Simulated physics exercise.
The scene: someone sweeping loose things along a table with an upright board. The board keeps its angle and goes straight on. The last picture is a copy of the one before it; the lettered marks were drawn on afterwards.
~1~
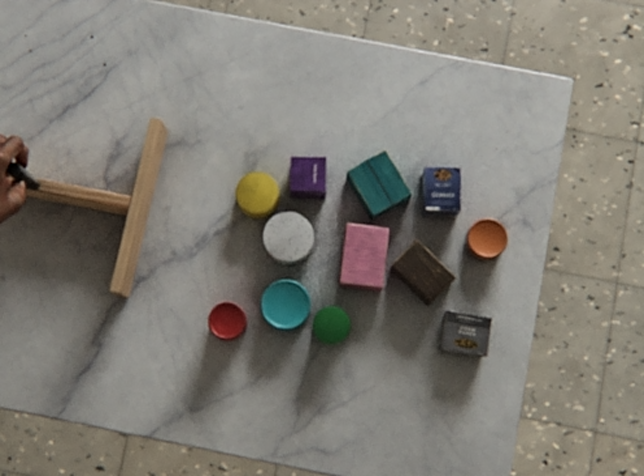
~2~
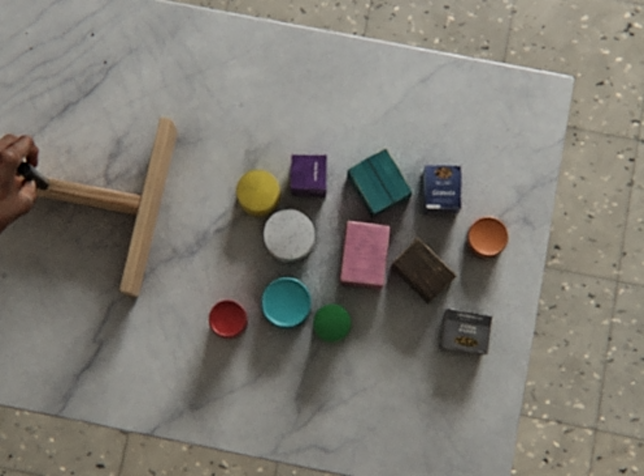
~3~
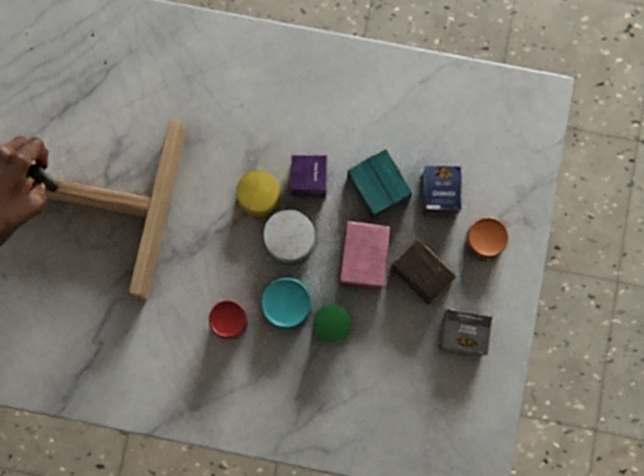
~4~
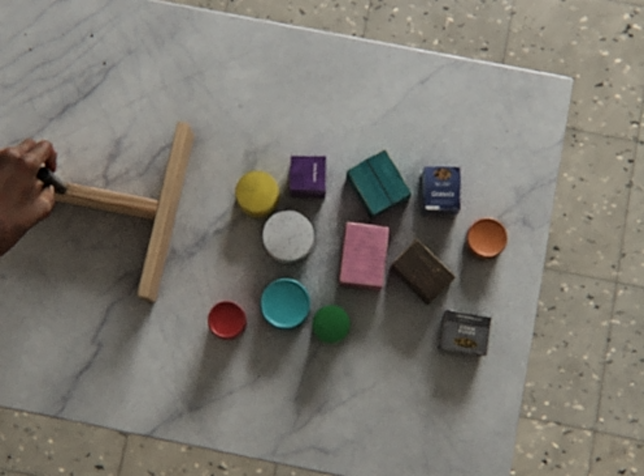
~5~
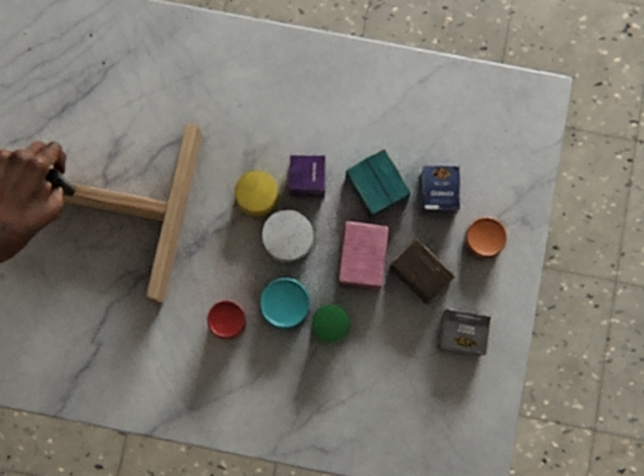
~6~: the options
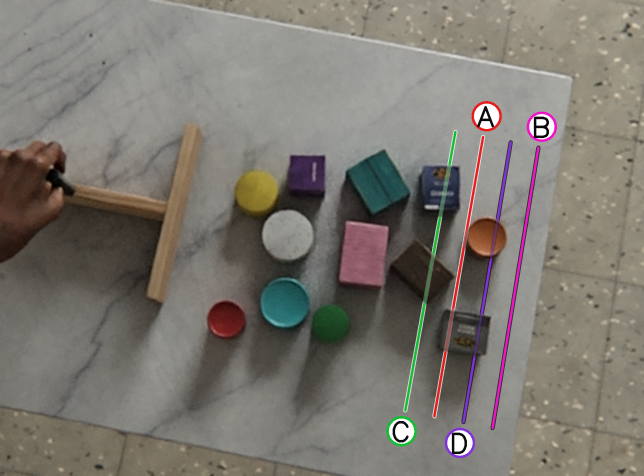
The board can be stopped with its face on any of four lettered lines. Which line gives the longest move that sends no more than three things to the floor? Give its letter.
As far as mark A.
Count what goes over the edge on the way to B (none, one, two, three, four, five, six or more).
Six or more.
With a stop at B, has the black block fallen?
By then, yes.
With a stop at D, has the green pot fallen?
No.
On the marked copy, A at (459, 273); B at (516, 284); C at (431, 267); D at (488, 279).
Taking A. A third of the way, board (275, 230); red jar (261, 341); turquoise box (382, 181).
Two thirds of the way, board (379, 250); orange tub (526, 242); black block (494, 276).
When it is over, board (460, 266); black block over the edge; blue packet over the edge; three fallen.
As for the rest, B drops nine; C is within the limit but short; D drops six.
